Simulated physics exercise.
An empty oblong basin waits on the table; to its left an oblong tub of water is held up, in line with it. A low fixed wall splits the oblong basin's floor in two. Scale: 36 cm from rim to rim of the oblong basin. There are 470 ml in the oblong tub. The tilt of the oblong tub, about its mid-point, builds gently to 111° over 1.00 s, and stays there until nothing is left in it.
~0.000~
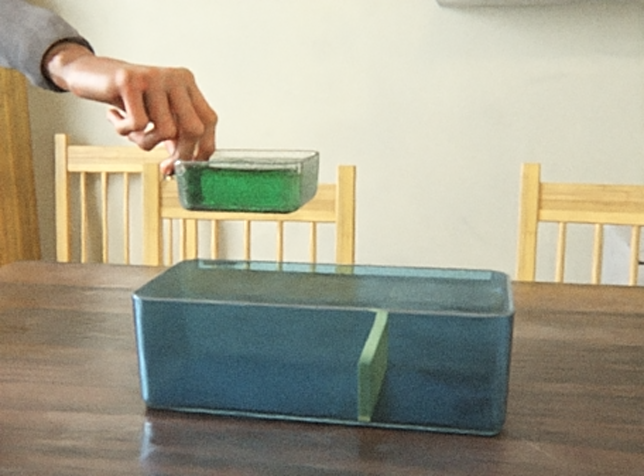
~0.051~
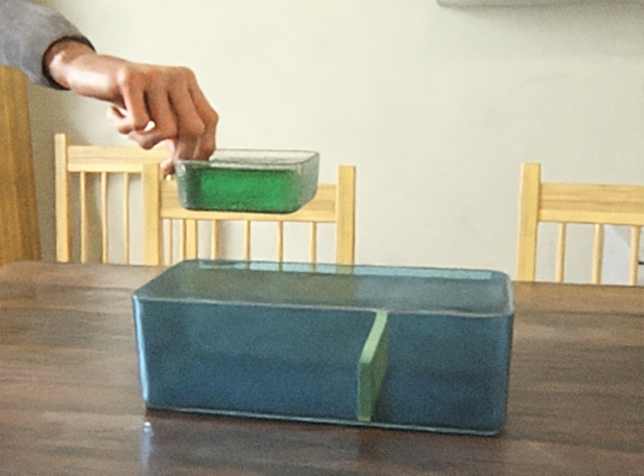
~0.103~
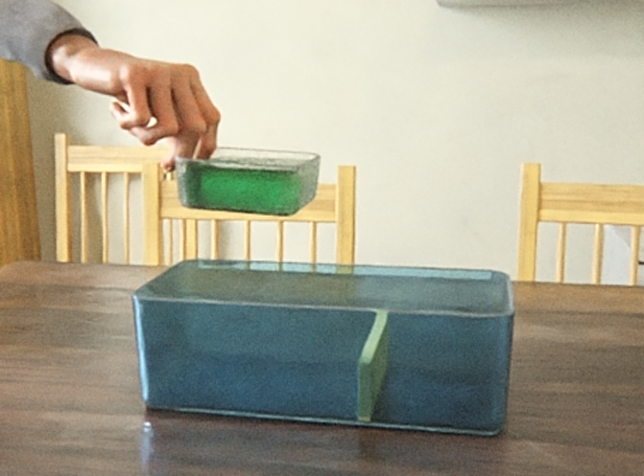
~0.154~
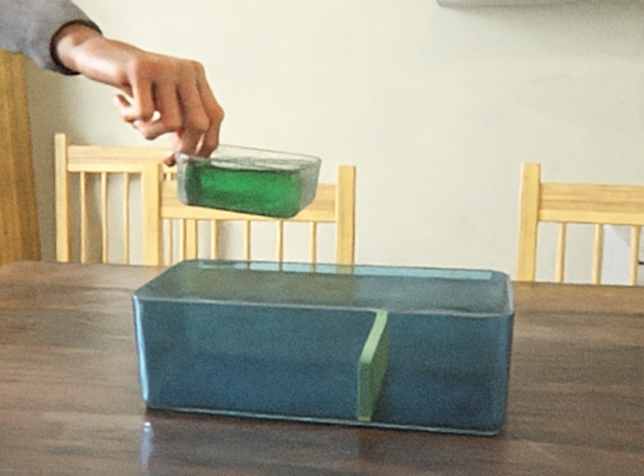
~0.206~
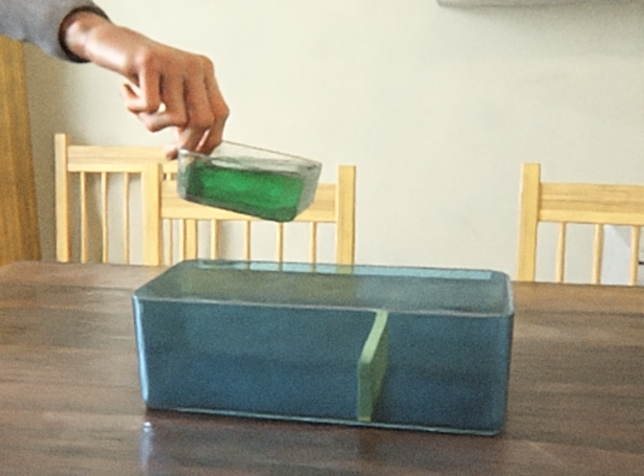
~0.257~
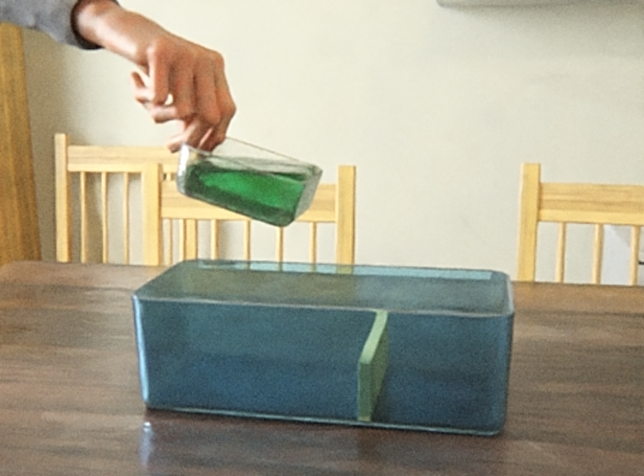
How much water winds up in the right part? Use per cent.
About 31 per cent.
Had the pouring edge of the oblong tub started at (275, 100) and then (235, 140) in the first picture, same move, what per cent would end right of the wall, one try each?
In turn about 5 and 0 per cent.
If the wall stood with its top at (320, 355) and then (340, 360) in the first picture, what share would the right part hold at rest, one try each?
First 80, then 75 per cent.
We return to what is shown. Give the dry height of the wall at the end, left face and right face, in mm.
Left about 50 mm, right about 52 mm.
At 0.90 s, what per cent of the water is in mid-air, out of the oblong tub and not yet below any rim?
About 3 per cent.
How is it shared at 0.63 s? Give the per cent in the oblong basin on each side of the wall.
Near 28 on the left, 22 on the right.
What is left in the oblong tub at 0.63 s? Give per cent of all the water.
Near 18 in a hundred.
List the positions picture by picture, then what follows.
It leans 0°; its right rim is at (310, 159); the water meets the walls at (196, 163) and (309, 165); the oblong basin's rim runs from (158, 278) to (510, 294); the wall's top is at (375, 337), in the first frame.
It leans 1°; its right rim is at (310, 160); the water meets the walls at (196, 162) and (310, 165), in the second frame.
It leans 3°; its right rim is at (311, 162); the water meets the walls at (196, 162) and (310, 166), in the third frame.
It leans 6°; its right rim is at (312, 166); the water meets the walls at (197, 162) and (311, 167), in the fourth frame.
It leans 11°; its right rim is at (313, 172); the water meets the walls at (198, 161) and (313, 167), in the fifth frame.
It leans 17°; its right rim is at (314, 178); the water meets the walls at (198, 161) and (314, 173); 3 per cent is over the edge, in the sixth frame.
After 0.63 s the tilt is 78° and 17 per cent is still to pour, 29 is left of the wall and 22 right of it.
After 0.90 s the tilt is 108° and 2 per cent is still to pour, 65 is left of the wall and 31 right of it.
After 1.19 s the tilt is 111° and 0 per cent is still to pour, 69 is left of the wall and 31 right of it.
After 1.50 s the tilt is 111° and 0 per cent is still to pour, 69 is left of the wall and 31 right of it.
In the end 69 per cent lies left of the wall, 31 right of it and 0 outside.
